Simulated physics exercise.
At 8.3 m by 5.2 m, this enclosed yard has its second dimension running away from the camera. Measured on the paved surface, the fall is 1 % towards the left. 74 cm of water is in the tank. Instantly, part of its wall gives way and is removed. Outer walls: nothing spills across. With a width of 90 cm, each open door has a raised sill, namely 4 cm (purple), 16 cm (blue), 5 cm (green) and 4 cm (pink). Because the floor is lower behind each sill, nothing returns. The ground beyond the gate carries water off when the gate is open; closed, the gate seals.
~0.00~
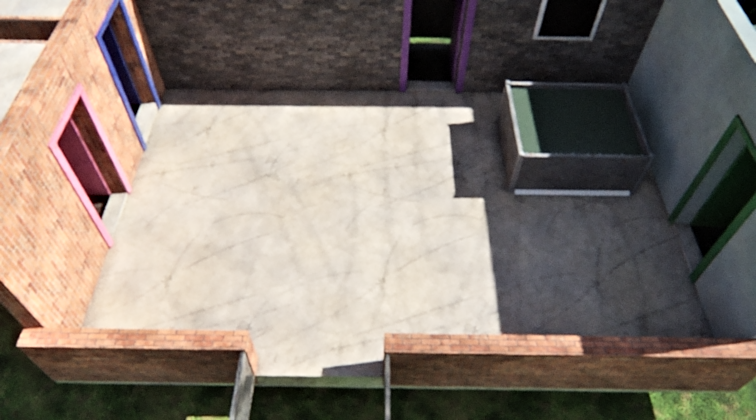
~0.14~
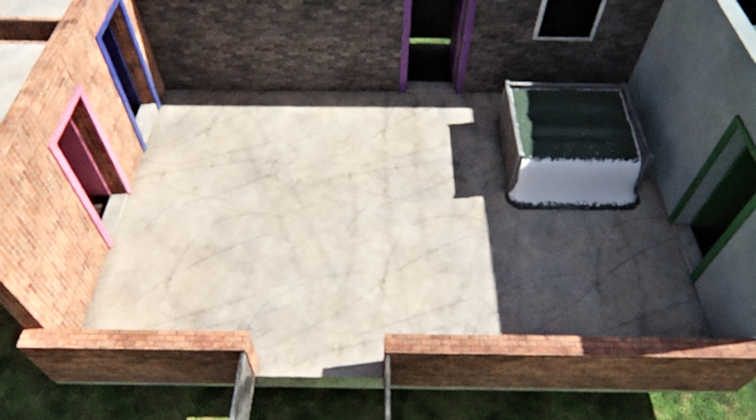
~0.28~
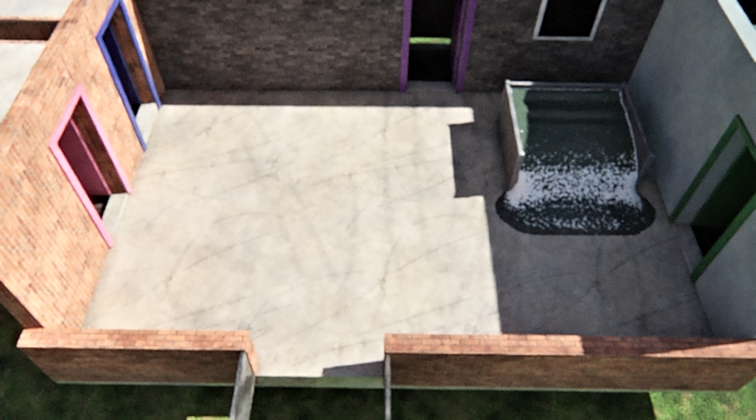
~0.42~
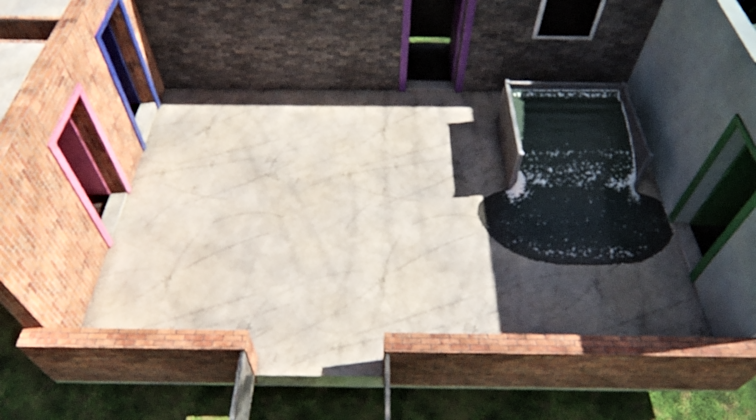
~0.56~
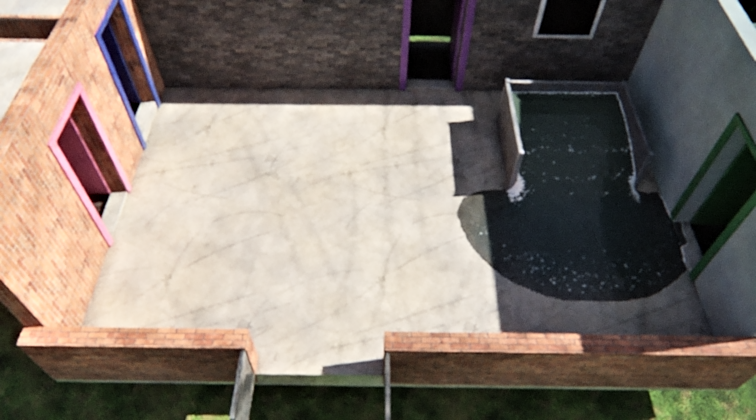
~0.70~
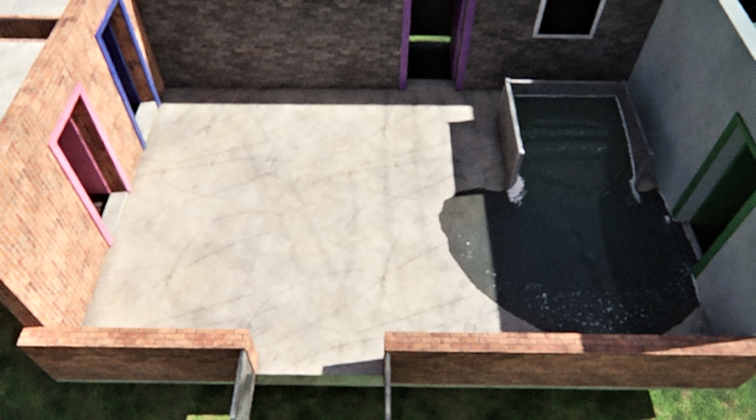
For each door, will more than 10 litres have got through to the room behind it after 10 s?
For the purple door I'd say within the limit, for the blue door I'd say within the limit, for the green door I'd say above the limit, for the pink door I'd say above the limit.
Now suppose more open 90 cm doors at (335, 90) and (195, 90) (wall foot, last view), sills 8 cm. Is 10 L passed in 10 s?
The first doorway stays inside and the second goes beyond.
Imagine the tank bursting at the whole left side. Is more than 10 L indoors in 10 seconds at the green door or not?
So for green: No.
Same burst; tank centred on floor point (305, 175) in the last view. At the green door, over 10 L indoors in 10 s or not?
Well, green ends up inside the mark.
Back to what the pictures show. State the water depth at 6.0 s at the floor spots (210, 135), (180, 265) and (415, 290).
Reading - approx. 2 / 3 / 5 cm.
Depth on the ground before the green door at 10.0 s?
The depth there is around 2.0 cm.
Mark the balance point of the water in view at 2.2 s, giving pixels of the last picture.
The water's centre sits at about (568, 264).
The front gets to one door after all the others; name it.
That would be the purple door, last of all.
After 1.4 s water covers 25 % of the floor and is deepest (46 cm) near (714, 347); purple door not reached, blue door not reached, green door 13 cm at the sill, 16 L in, pink door not reached.
After 2.2 s water covers 30 % of the floor and is deepest (36 cm) near (677, 360); purple door not reached, blue door not reached, green door 10 cm at the sill, 43 L in, pink door not reached.
After 3.5 s water covers 45 % of the floor and is deepest (17 cm) near (606, 254); purple door not reached, blue door not reached, green door 15 cm at the sill, 98 L in, pink door not reached.
After 6.0 s water covers 80 % of the floor and is deepest (14 cm) near (82, 328); purple door not reached, blue door 7 cm at the sill, 0 L in, green door 6 cm at the sill, 148 L in, pink door 12 cm at the sill, 35 L in.
After 10.0 s water covers 90 % of the floor and is deepest (12 cm) near (162, 99); purple door 2 cm at the sill, 0 L in, blue door 11 cm at the sill, 0 L in, green door 2 cm at the sill, 150 L in, pink door 8 cm at the sill, 105 L in.
